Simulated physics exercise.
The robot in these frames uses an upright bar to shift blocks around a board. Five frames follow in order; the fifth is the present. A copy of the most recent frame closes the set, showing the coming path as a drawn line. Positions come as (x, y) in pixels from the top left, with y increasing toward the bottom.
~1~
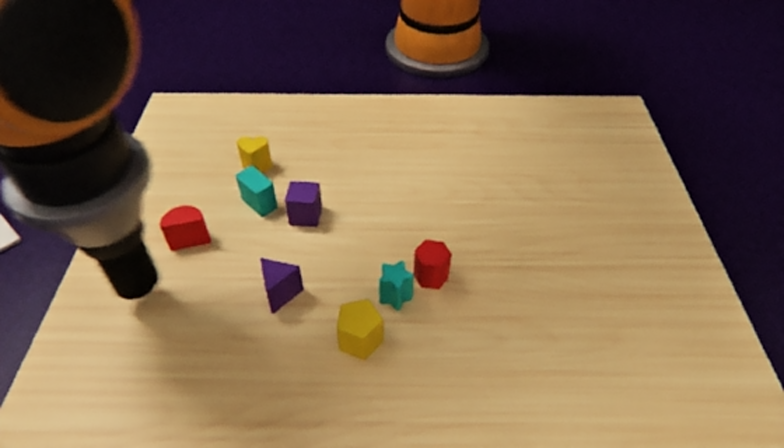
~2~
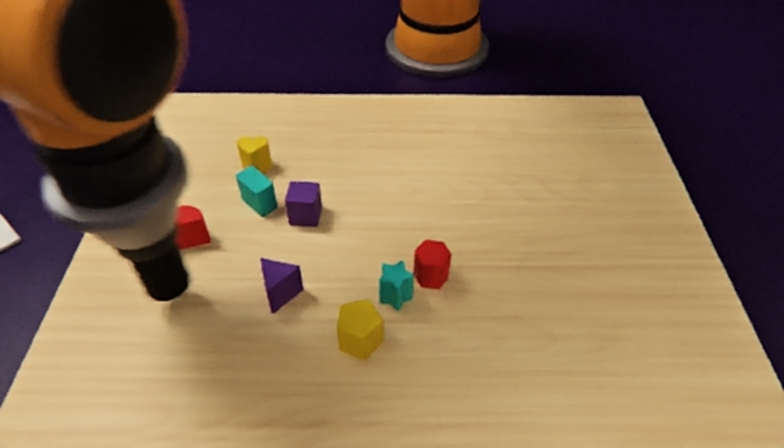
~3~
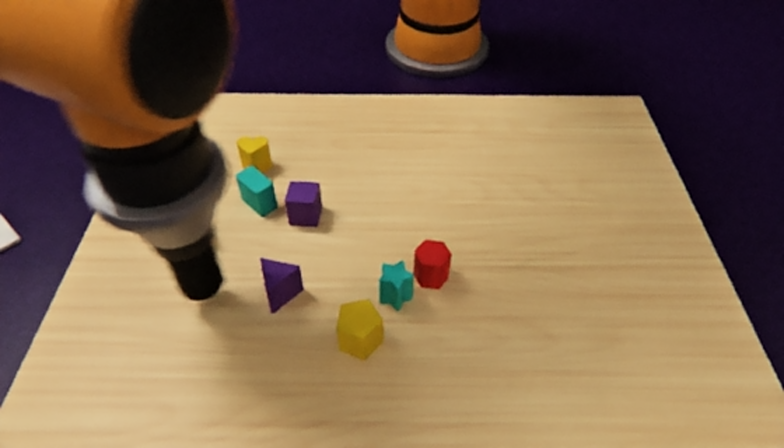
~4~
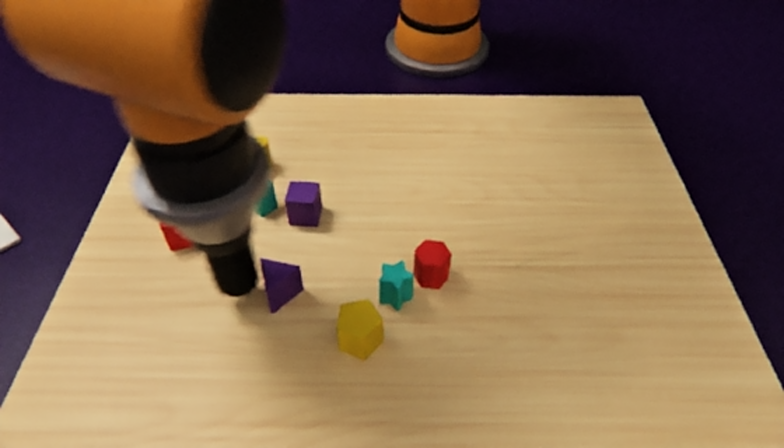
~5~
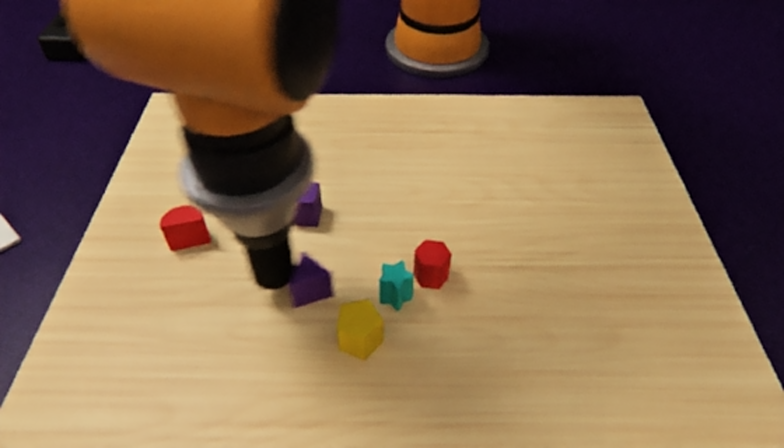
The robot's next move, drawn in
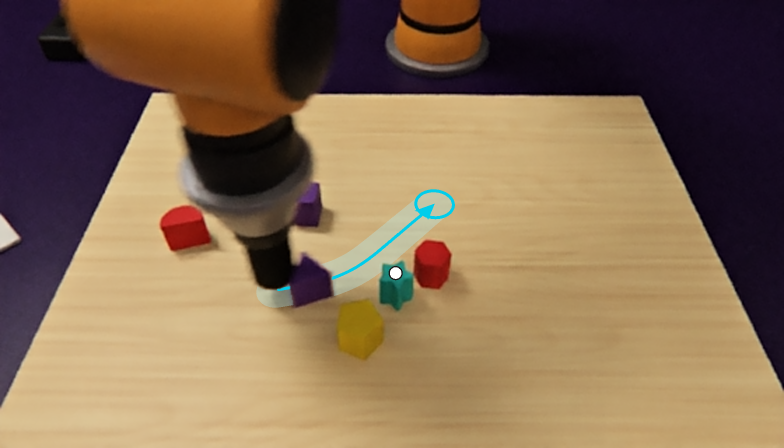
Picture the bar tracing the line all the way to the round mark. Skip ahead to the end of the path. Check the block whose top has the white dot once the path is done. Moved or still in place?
The block in question is displaced by the end.
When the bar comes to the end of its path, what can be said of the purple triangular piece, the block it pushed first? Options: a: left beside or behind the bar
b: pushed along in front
a - left beside or behind the bar.
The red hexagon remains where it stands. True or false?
The statement is correct.
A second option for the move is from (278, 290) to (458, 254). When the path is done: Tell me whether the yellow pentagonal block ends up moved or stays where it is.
That block stands still.
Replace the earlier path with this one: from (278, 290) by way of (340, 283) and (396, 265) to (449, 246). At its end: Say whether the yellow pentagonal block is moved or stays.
Not moved.
The drawn path runs from (278, 290) through (345, 273) and (394, 238) to (435, 204); the dot is on the turquoise star.
On the path given first. One third of the way, bar (345, 255); purple triangular piece (378, 260), turned 35° clockwise; turquoise star (407, 275).
Two thirds of the way, bar (395, 220); purple triangular piece (384, 259), turned 40° clockwise; turquoise star (412, 275).
At the end, bar (436, 186); purple triangular piece (384, 259), turned 40° clockwise; turquoise star (412, 275); red hexagon not moved.
